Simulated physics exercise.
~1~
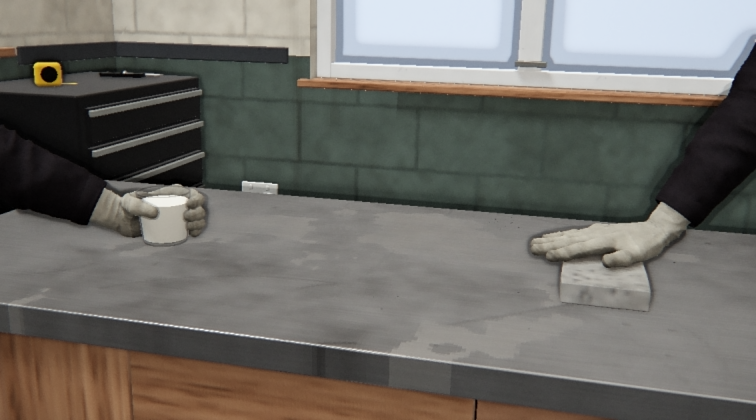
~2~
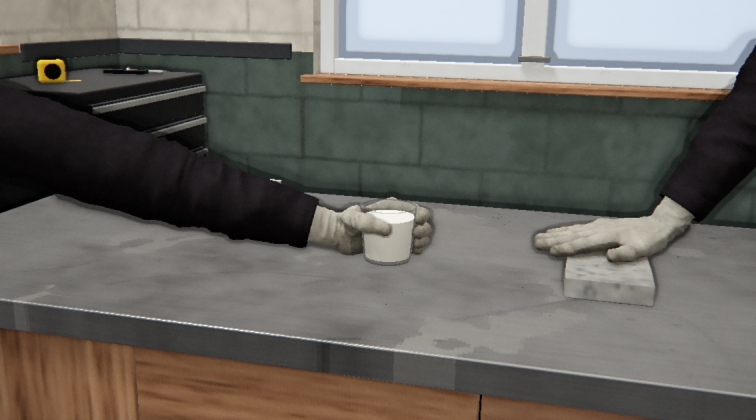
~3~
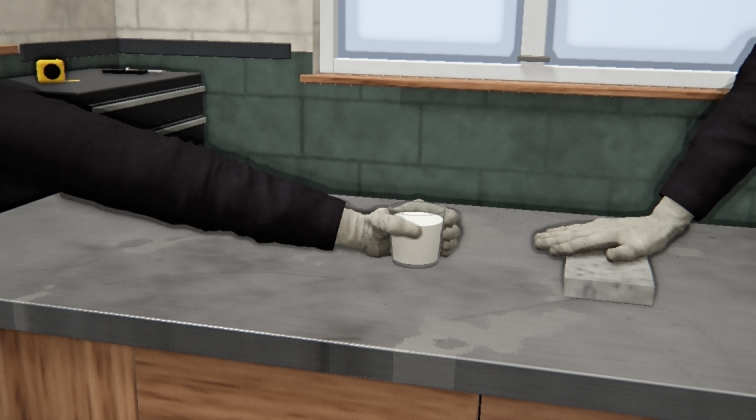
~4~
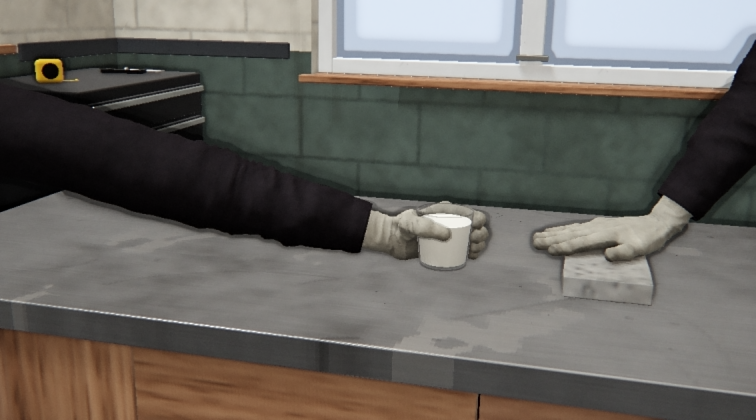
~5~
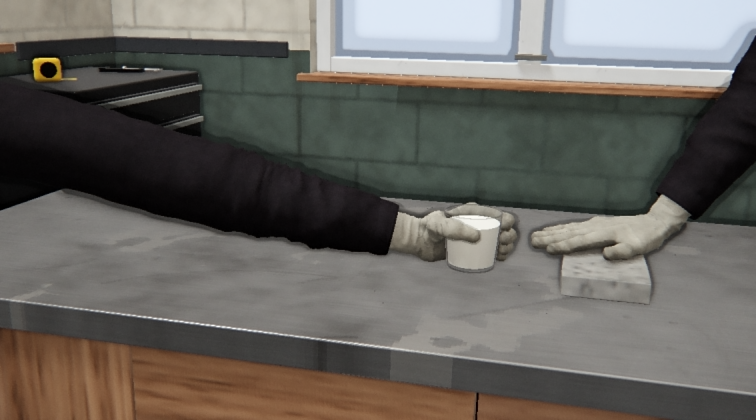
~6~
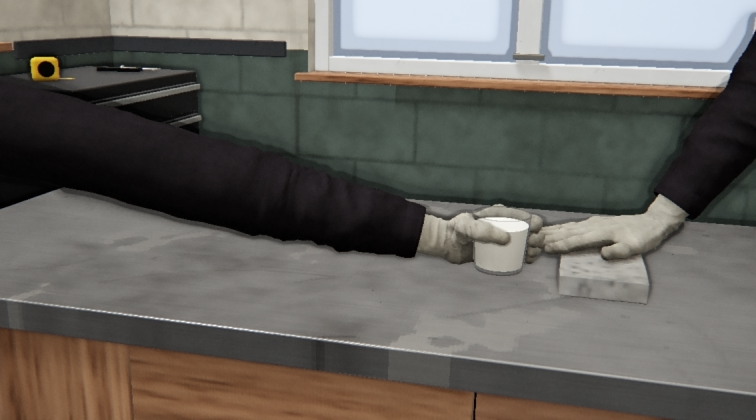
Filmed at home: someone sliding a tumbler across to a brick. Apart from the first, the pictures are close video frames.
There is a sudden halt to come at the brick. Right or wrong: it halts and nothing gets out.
Wrong.
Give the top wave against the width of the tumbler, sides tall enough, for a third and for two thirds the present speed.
You'd see close to 15 per cent of the width first and close to 35 per cent after.
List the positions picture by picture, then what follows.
At rest; tumbler (164, 214) about three quarters full; brick (603, 275), in the first picture.
Under way; tumbler about three quarters full, surface at (388, 217), in the second picture.
In the third picture, 30 px further; tumbler (416, 233) about three quarters full.
In the fourth picture, 30 px further; tumbler about three quarters full, surface at (445, 222).
In the fifth picture, 30 px further; tumbler (472, 236) about three quarters full.
In the sixth picture, 30 px further; tumbler about three quarters full, surface at (501, 225); brick (601, 268).
Next, the tumbler meets the brick.
After that, the milk surges up the wall; it has slopped over.
Finally, the tumbler stands at the brick; it has slopped over.
